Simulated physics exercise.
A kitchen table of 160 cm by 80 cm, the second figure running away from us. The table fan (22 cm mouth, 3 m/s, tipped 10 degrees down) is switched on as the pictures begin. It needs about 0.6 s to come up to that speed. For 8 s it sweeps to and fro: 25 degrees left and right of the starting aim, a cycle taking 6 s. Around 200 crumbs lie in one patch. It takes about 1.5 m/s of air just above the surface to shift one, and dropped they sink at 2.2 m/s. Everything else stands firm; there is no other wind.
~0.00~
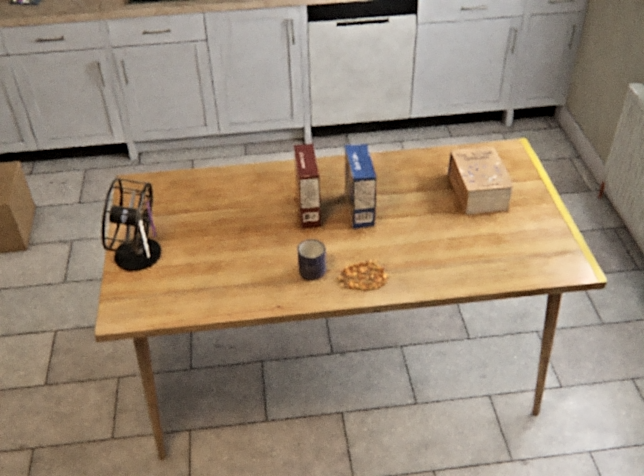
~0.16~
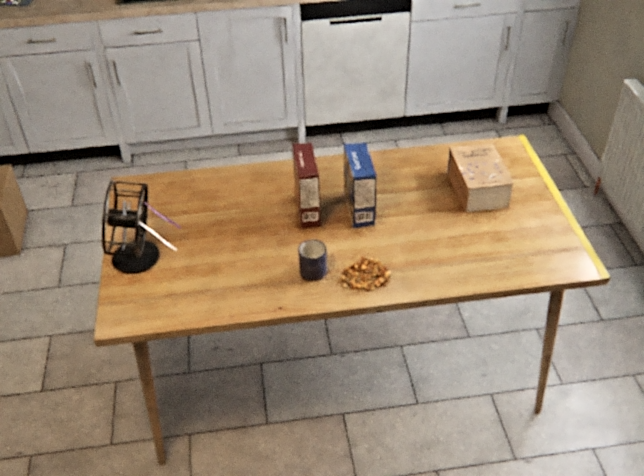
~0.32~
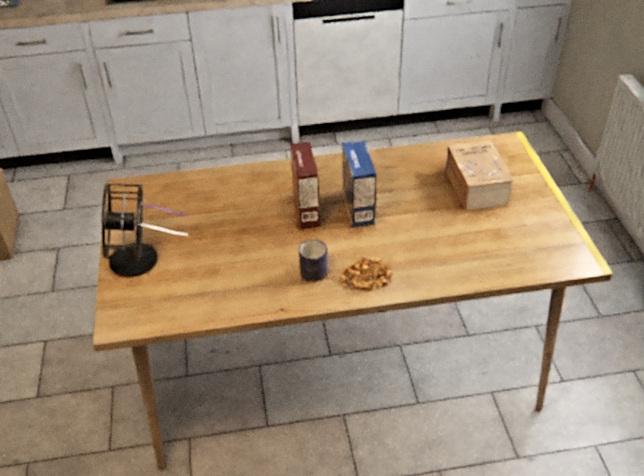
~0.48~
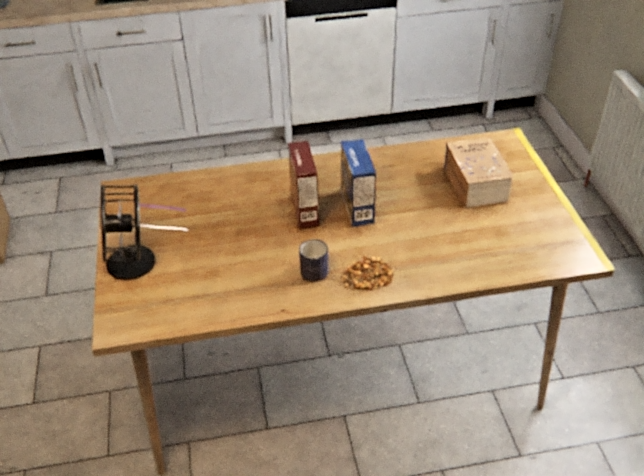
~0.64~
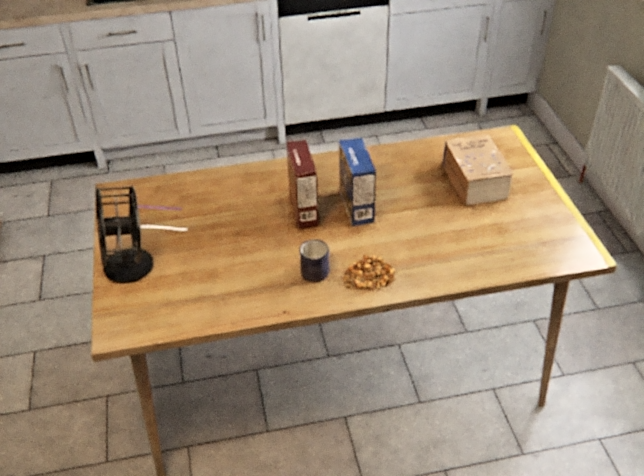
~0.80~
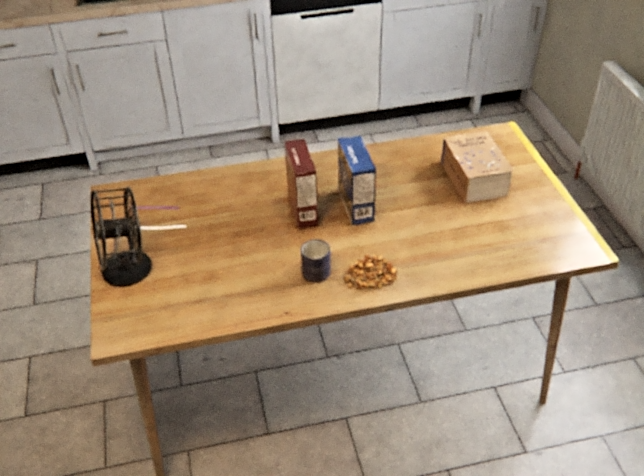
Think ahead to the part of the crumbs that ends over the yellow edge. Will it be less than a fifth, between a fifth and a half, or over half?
The share over the yellow edge is not even a fifth.
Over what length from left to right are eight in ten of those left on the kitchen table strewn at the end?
About 10 cm.
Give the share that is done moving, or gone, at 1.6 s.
Some 1 per cent.
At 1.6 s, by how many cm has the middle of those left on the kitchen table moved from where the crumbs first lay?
Roughly 0 cm.
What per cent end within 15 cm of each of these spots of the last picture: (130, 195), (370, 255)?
In turn about 0 %, 70 %.
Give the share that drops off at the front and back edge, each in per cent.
Roughly 10 % front, 0 % back.
After 1.6 s the count stands so, 0 % are over the yellow edge; the middle of those left on the top is near (374, 273).
After 2.6 s the count stands so, 0 % are over the yellow edge; the middle of those left on the top is near (376, 274).
After 4.4 s the count stands so, 2 % are over the yellow edge; the middle of those left on the top is near (373, 273).
After 8.0 s, at the end, 3 % are over the yellow edge; the middle of those left on the top is near (370, 276).
